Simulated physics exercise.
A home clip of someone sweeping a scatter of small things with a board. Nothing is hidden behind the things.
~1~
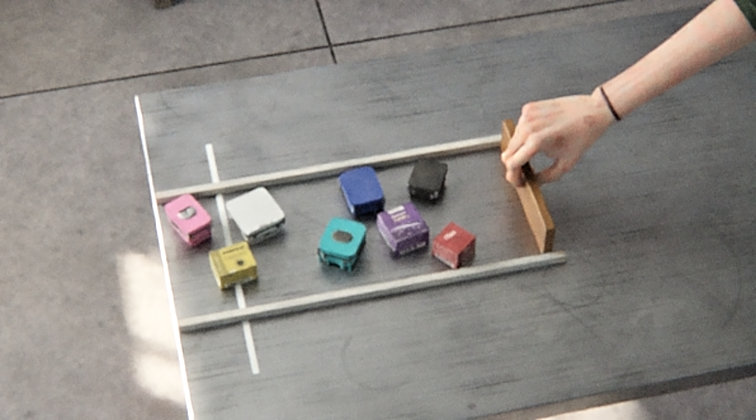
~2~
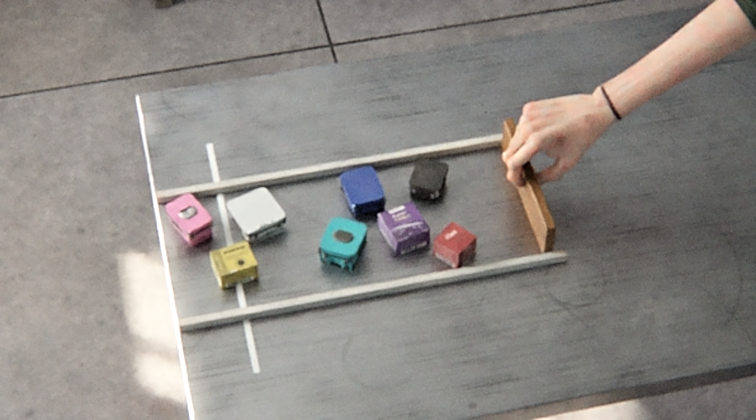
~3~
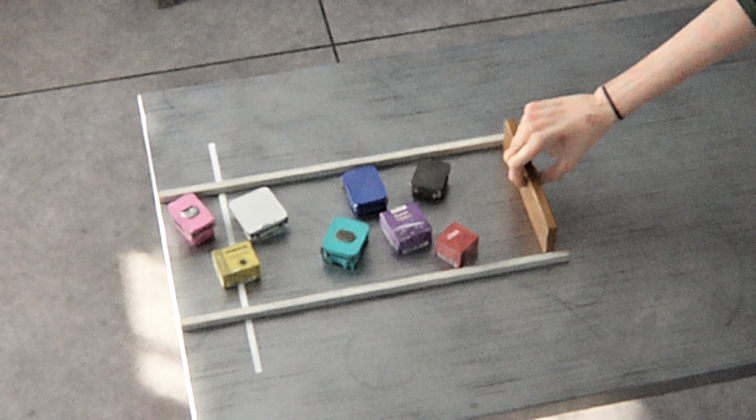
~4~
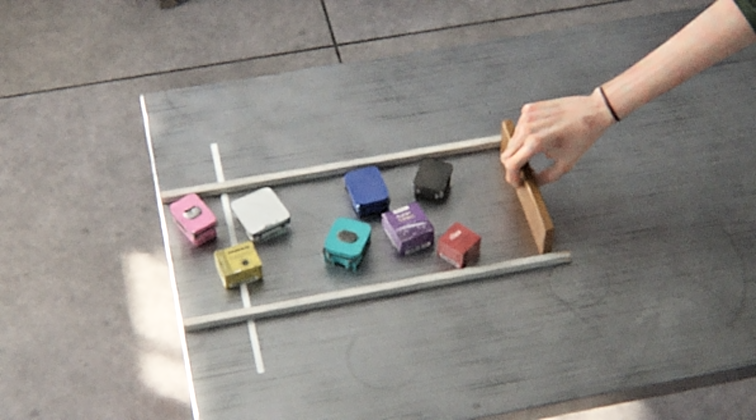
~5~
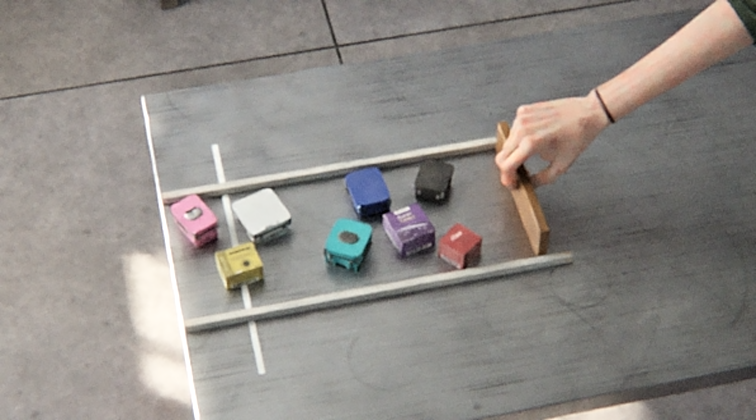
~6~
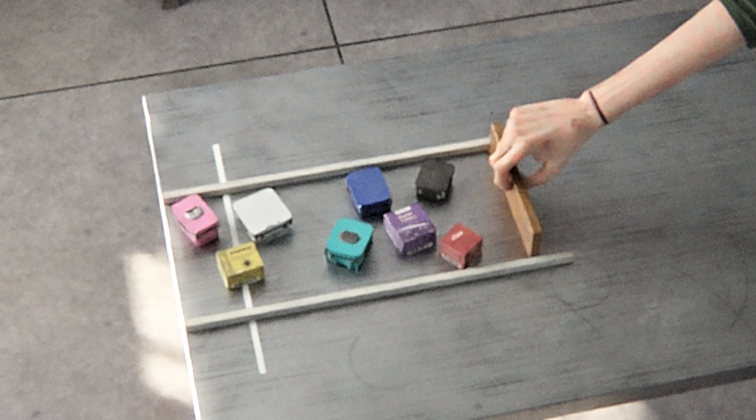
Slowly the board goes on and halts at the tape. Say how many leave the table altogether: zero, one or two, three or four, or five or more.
The number that fall off is three or four.
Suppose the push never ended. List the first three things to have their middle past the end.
They are the pink case, the yellow box, the white case.
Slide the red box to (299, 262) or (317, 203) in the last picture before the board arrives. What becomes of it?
Place by place, it falls; falls.
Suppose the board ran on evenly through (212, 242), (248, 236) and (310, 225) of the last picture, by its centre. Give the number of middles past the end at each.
Past the end: 5, 3 and 0.
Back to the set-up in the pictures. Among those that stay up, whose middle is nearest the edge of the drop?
The turquoise case.
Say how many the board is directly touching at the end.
It touches 3.
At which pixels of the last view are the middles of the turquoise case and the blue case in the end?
The turquoise case stops around (185, 279); the blue case around (182, 224).
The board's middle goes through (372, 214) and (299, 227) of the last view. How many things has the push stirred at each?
5 and 8.
Soon after, none off yet; pink case at rest near (196, 221); yellow box at rest near (241, 266); white case at rest near (263, 217).
Then, none off yet; pink case moving near (189, 221); yellow box moving near (234, 266); white case moved about its own width near (230, 222).
At rest, the number that fall off is three or four; fallen, white case, yellow box and pink case.
